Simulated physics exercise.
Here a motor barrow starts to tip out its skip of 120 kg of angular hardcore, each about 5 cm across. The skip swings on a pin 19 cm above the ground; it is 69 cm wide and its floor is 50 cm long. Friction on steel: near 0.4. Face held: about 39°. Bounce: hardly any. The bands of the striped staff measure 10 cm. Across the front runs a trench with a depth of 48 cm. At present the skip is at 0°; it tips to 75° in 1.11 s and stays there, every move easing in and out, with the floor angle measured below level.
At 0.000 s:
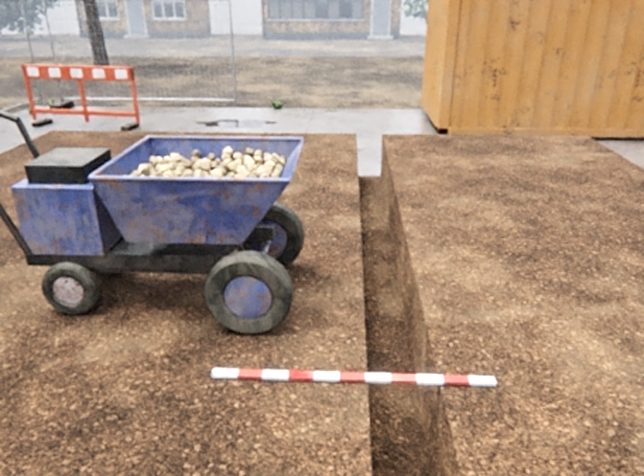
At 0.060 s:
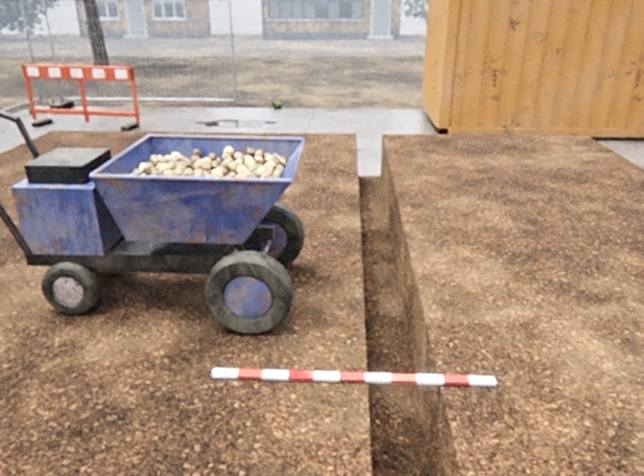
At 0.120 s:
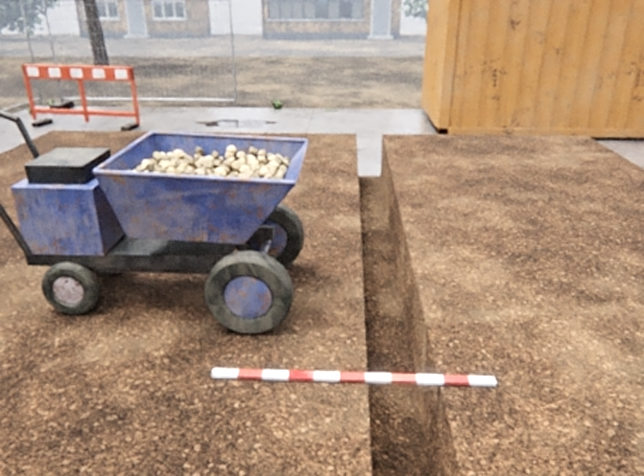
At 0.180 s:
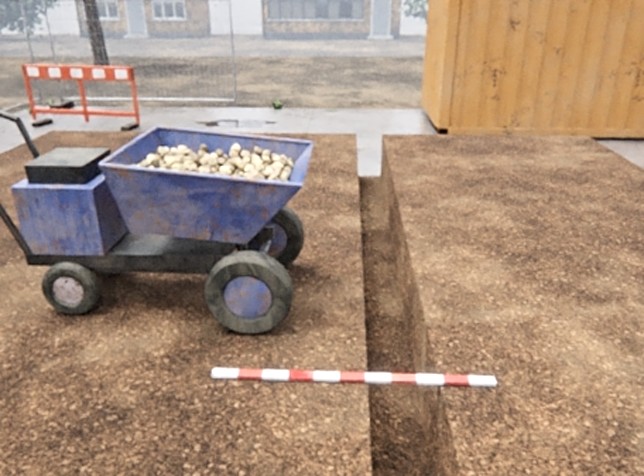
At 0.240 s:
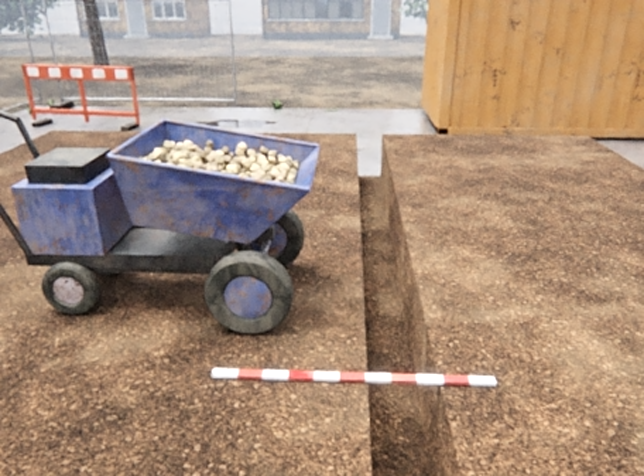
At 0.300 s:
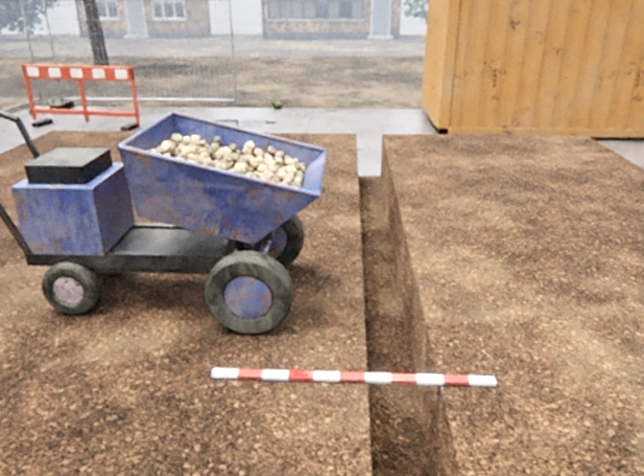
In the video, a blue motor barrow loaded with pale stones stands on brown ground beside a narrow trench, near a red-and-white striped staff. Its skip slowly tilts, the rear rising and the front edge leaning right over the trench.
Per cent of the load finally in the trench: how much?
Approx. 89 %.
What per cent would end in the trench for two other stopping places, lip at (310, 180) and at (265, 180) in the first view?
From the first spot near 70, from the second near 100 per cent.
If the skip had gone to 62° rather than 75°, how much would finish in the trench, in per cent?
Trench share: Approx. 25%.
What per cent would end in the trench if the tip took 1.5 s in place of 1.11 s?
Close to 90 per cent then.
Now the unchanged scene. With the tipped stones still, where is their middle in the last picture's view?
Their middle lands near (395, 358).
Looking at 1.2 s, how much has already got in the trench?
By then, around 20 percent.
After 0.8 s the floor is at 63°; 100 % in the skip; the foremost stones are at (362, 251).
After 1.2 s the floor is at 75°; 80 % in the skip, 18 % in the trench, 2 % past the trench; the foremost stones are at (450, 303).
After 1.6 s the floor is at 75°; 43 % in the skip, 46 % in the trench, 11 % past the trench; the foremost stones are at (510, 296).
After 3.5 s the floor is at 75°; 0 % in the skip, 89 % in the trench, 11 % past the trench; the foremost stones are at (514, 280).
